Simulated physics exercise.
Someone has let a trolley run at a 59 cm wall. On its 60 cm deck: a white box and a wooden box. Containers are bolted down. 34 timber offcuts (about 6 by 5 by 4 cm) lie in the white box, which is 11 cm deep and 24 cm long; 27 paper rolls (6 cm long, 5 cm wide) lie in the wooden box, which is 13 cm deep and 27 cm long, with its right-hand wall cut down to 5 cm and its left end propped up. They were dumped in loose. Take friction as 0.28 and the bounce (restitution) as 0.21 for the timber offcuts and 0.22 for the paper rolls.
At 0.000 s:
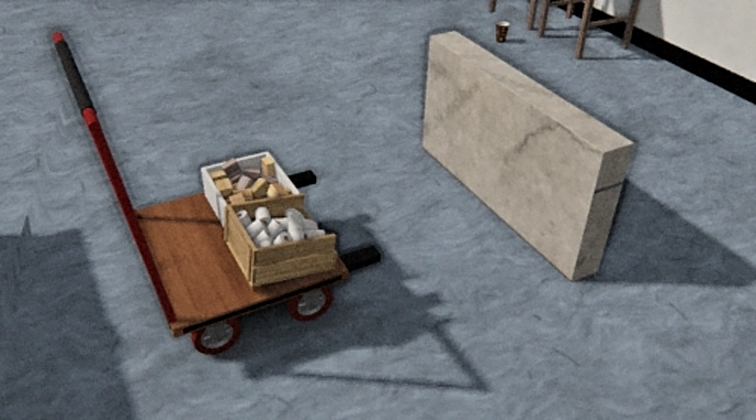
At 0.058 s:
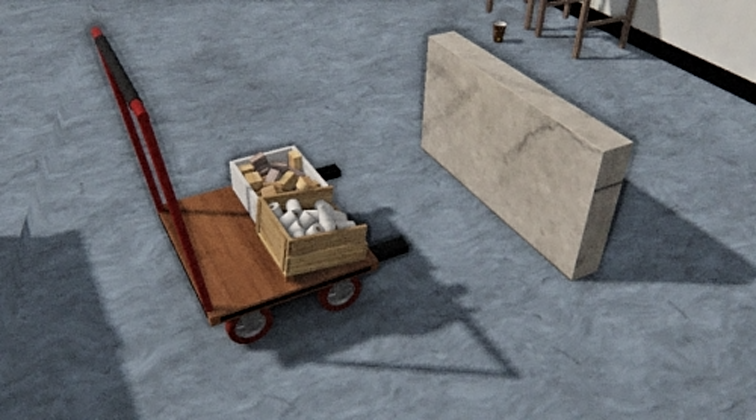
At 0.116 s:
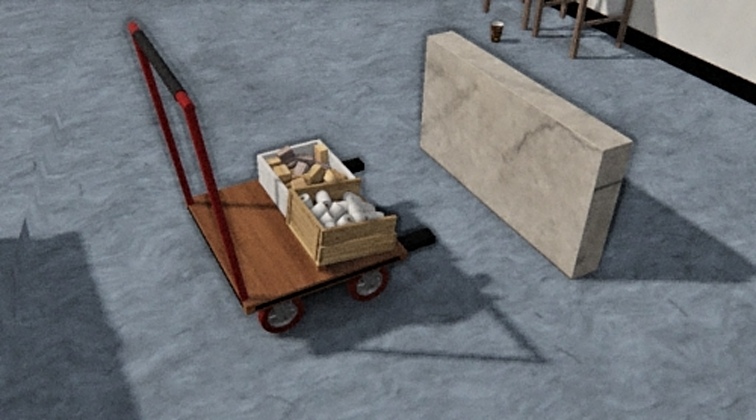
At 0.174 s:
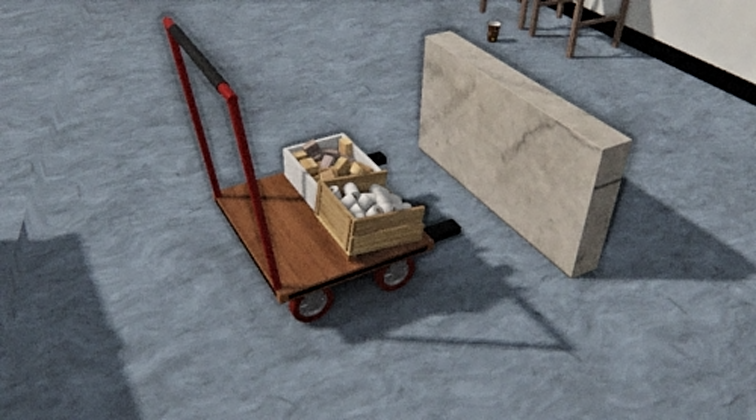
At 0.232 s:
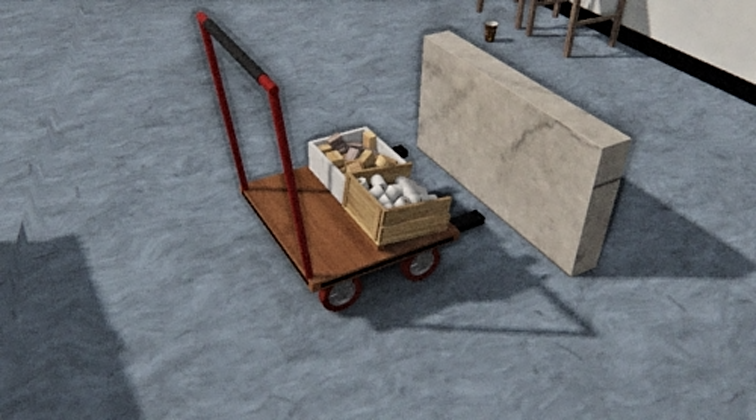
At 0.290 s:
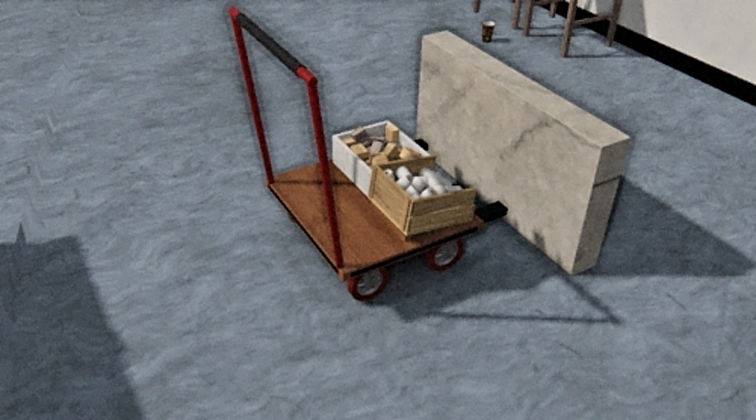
A red-handled trolley carrying two open boxes of small objects rolls rightward across the grey floor.
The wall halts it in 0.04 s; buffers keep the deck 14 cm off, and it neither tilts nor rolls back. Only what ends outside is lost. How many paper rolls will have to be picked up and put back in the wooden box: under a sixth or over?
Out of the wooden box go more than one in six of the paper rolls.
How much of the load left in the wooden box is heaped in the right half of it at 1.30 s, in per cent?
Some 60 per cent.
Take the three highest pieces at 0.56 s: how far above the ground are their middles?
Roughly 40 cm.
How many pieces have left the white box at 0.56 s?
Out by then, roughly: White box 2.
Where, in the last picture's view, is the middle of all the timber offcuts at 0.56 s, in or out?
Around (418, 147).
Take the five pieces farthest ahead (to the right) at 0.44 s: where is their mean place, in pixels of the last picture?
Near (488, 167).
After 0.34 s, the buffers strike the wall.
After 0.44 s, the white box has all 34 and the wooden box is down by 2 of 27.
After 0.56 s, the white box is down by 2 of 34 and the wooden box is down by 7 of 27.
After 0.79 s, the white box is down by 2 of 34 and the wooden box is down by 9 of 27.
Final count (at 1.30 s), the white box is down by 2 of 34 and the wooden box is down by 9 of 27. Asked share, 9 of 27, 33 per cent.
